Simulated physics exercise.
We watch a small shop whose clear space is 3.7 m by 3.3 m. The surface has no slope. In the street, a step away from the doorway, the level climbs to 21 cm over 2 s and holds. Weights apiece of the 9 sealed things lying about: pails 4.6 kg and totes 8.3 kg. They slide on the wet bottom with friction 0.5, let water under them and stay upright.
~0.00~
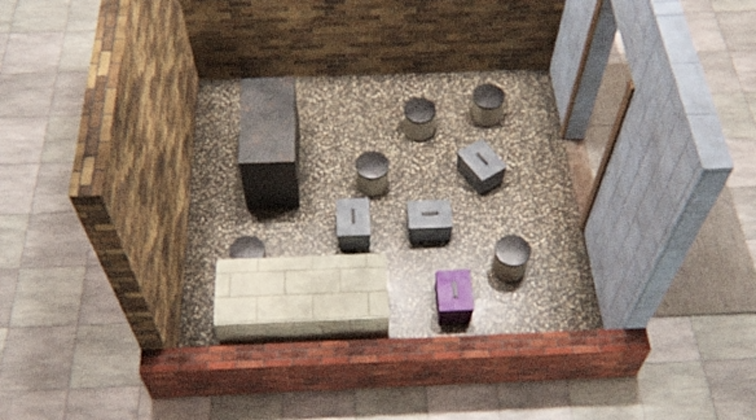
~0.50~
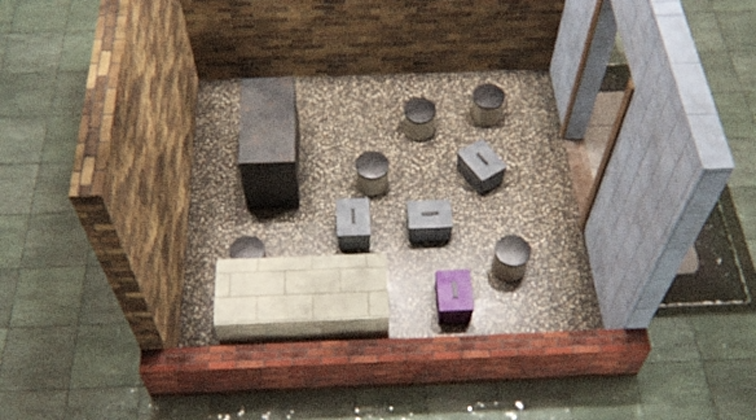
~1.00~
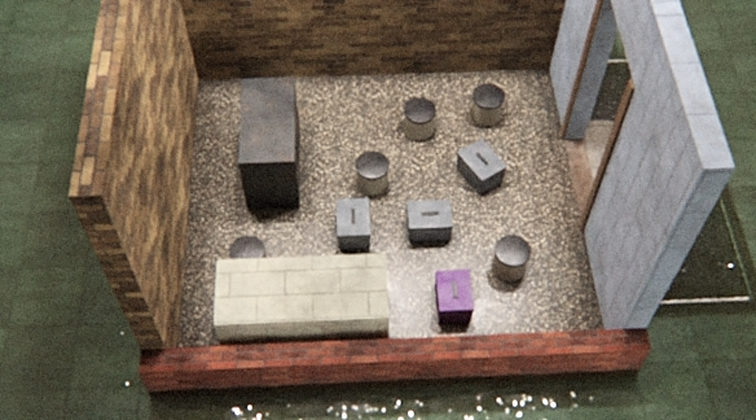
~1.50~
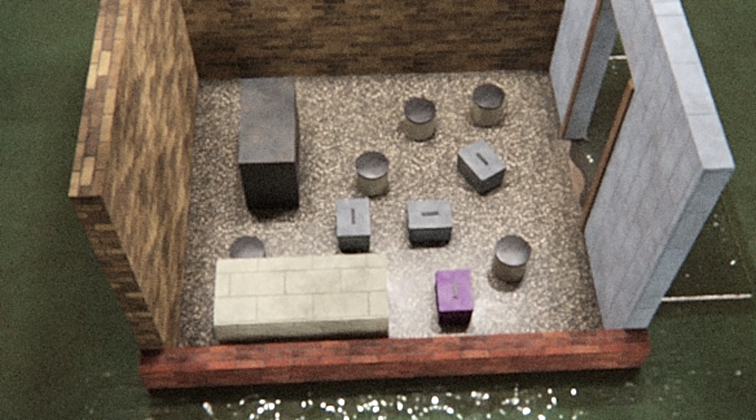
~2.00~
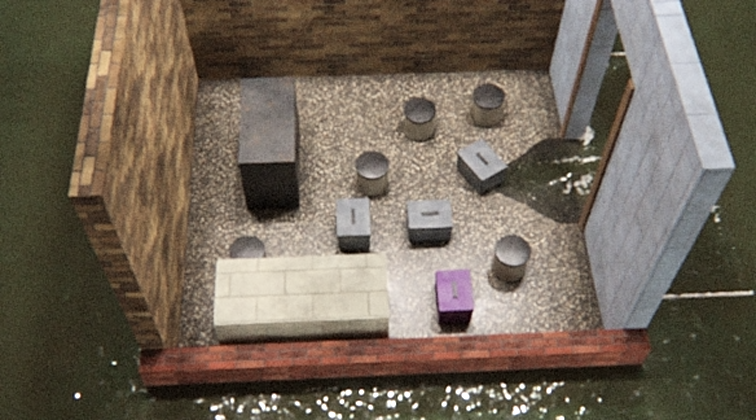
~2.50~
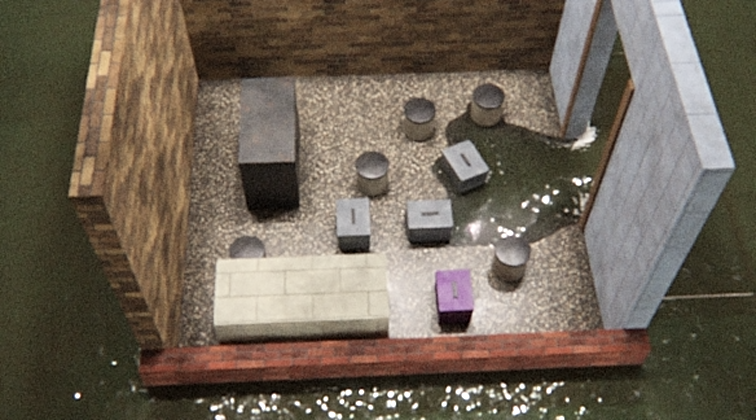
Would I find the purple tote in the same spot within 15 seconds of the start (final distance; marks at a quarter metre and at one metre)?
Purple tote slides a little.
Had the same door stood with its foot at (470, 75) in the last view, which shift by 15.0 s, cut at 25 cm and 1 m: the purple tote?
Then the purple tote gets carried off.
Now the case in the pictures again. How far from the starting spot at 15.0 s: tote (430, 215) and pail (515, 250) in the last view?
In that order: 200 cm, 100 cm.
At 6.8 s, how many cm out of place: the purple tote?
About 5 cm.
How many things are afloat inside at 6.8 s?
I count 6.
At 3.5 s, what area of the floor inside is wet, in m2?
About 5.5 m2.
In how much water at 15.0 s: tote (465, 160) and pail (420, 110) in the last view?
About 19 and 19 cm.
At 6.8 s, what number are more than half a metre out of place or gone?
By then 6.
After 3.5 s the purple tote is near (455, 293), 0.0 m from its start, aground; 0 afloat.
After 6.8 s the purple tote is near (455, 293), 0.0 m from its start, aground; 6 afloat.
After 11.0 s the purple tote is near (495, 289), 0.3 m from its start, aground; 8 afloat.
After 15.0 s the purple tote is near (495, 235), 0.7 m from its start, afloat; 9 afloat.
